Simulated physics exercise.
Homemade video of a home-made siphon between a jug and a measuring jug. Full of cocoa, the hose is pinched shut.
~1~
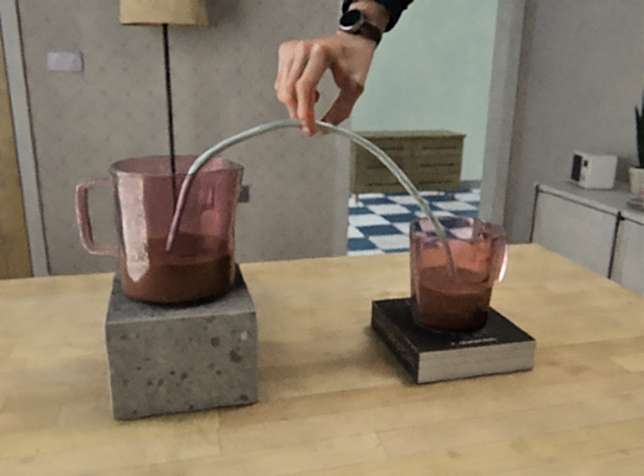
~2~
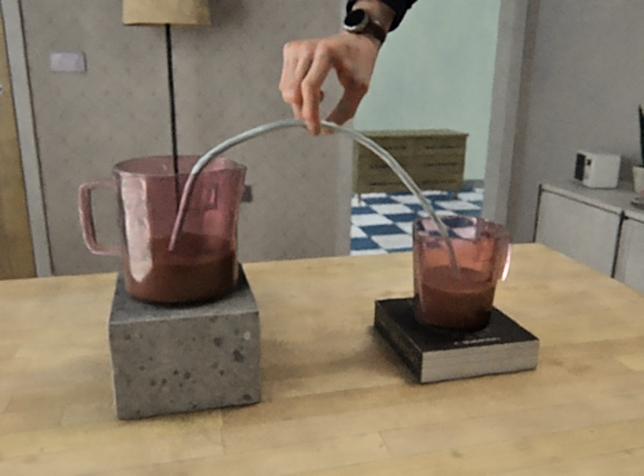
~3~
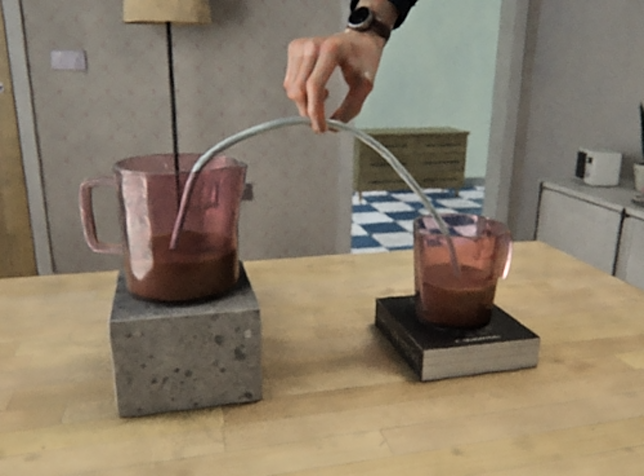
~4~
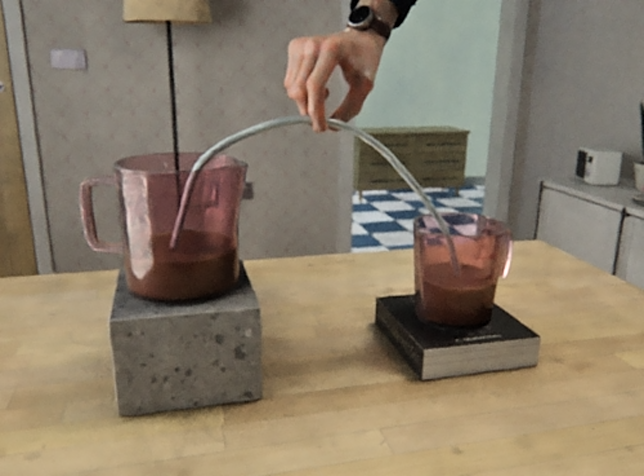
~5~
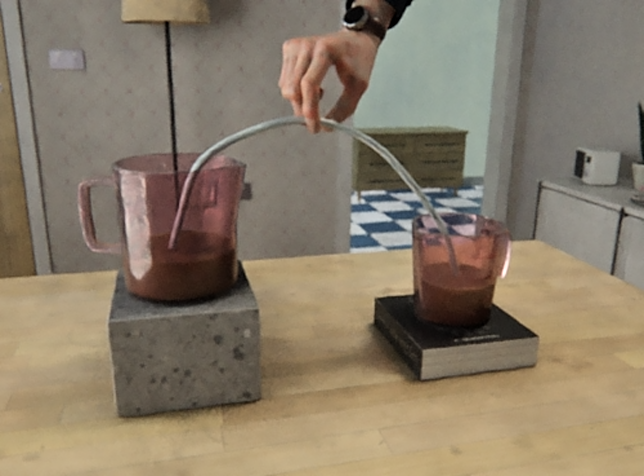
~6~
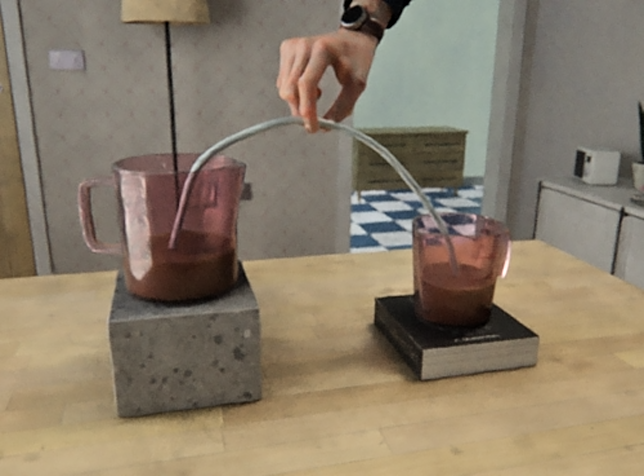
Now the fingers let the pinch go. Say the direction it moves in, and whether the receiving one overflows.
Flow - right, taker - does not overflow.
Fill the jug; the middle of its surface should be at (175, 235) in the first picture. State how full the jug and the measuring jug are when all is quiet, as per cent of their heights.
Levels, in order: Approx. 15 and 80 per cent.
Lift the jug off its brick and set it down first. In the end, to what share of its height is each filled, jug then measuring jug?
Taking them in the order asked, 45 and 15 percent.
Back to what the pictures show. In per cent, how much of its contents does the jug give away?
Somewhere near 65 per cent by the end.
Next, the jug is about a quarter full; the measuring jug is about half full.
After that, the jug is nearly empty; the measuring jug is about two thirds full.
Finally, the jug is nearly empty; the measuring jug is about two thirds full.
